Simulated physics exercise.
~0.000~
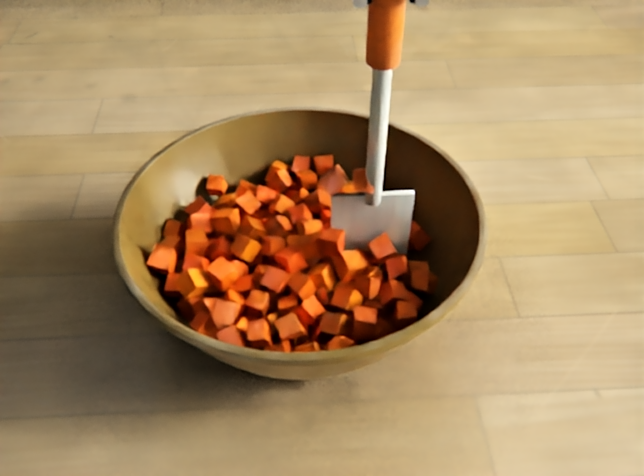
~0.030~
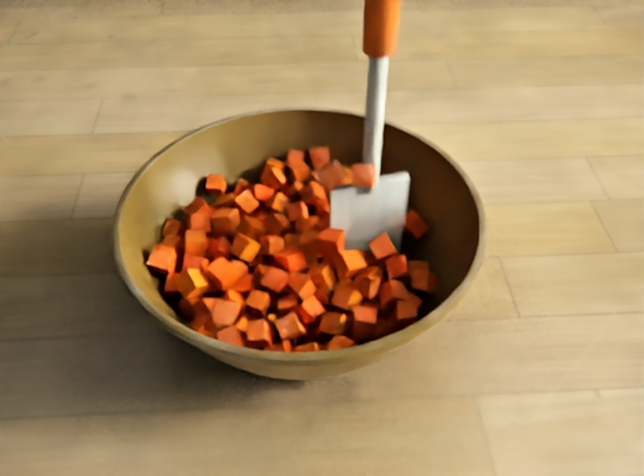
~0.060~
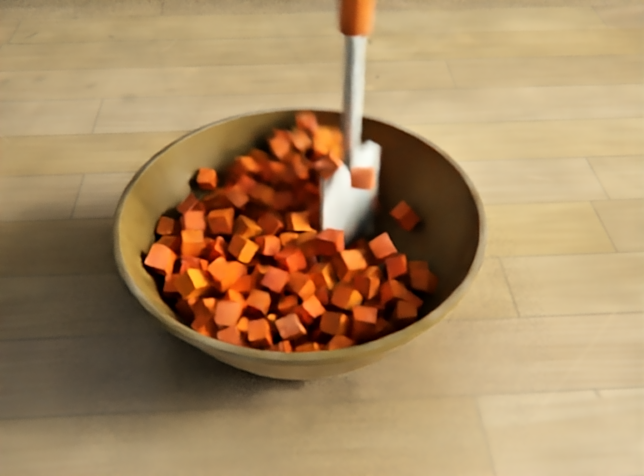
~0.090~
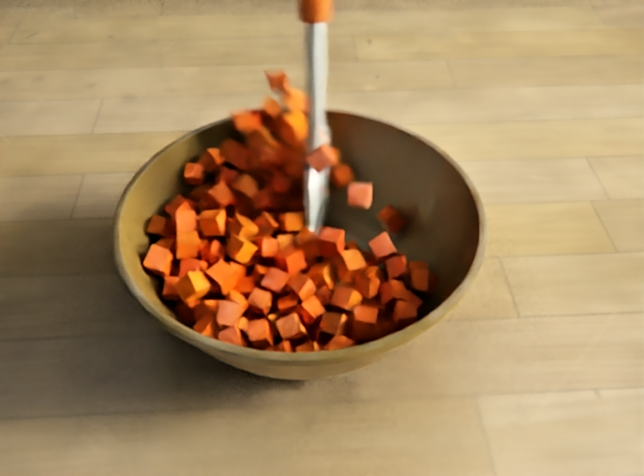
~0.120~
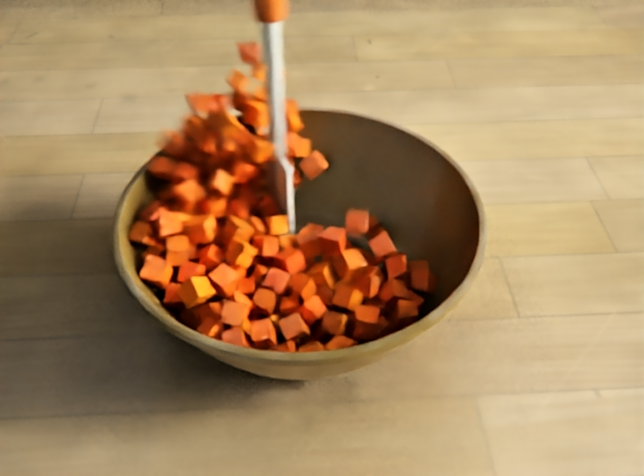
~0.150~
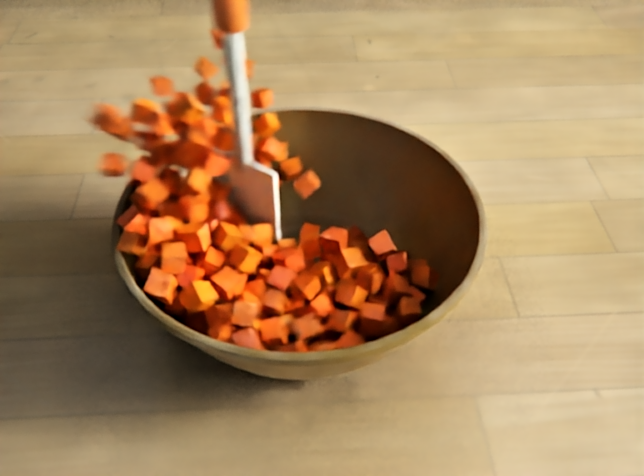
A paddle sweeps leftward through a bowl of orange cubes, flinging some up above the rim.
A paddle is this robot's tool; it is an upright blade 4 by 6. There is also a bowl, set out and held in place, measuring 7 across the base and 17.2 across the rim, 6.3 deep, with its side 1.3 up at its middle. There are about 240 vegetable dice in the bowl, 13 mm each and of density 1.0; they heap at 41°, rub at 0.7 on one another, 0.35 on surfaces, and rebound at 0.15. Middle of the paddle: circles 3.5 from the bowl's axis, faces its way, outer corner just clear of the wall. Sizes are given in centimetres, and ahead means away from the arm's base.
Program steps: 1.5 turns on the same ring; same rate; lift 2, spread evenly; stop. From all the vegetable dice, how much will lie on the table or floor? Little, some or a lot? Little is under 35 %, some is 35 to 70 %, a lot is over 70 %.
Some.
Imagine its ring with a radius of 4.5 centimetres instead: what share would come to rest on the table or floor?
In that case roughly 45 per cent.
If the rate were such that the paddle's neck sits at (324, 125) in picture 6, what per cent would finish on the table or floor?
Roughly 20 per cent.
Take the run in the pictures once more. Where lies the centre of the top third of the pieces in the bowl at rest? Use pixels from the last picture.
In the final view it lies around (239, 247).
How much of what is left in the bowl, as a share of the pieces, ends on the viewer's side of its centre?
I'd put it at roughly 50 per cent.
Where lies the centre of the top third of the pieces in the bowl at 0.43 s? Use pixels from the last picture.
Somewhere around (295, 159), I think.
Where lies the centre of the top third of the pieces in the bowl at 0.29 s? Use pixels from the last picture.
The upper third is centred close to (388, 276).
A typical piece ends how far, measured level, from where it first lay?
Roughly 11 cm.
After 0.29 s, 292° round, highest piece 10 above the table; 177 in the bowl, 19 on the table or floor, 48 in flight or on the tool.
After 0.43 s, 83° round, highest piece 9 above the table; 149 in the bowl, 74 on the table or floor, 21 in flight or on the tool.
After 0.70 s, 180° round, highest piece 6 above the table; 136 in the bowl, 108 on the table or floor.
After 1.40 s, 180° round, highest piece 6 above the table; 136 in the bowl, 108 on the table or floor.
In the end, 136 in the bowl, 108 on the table or floor. That is 44 % on the table or floor.
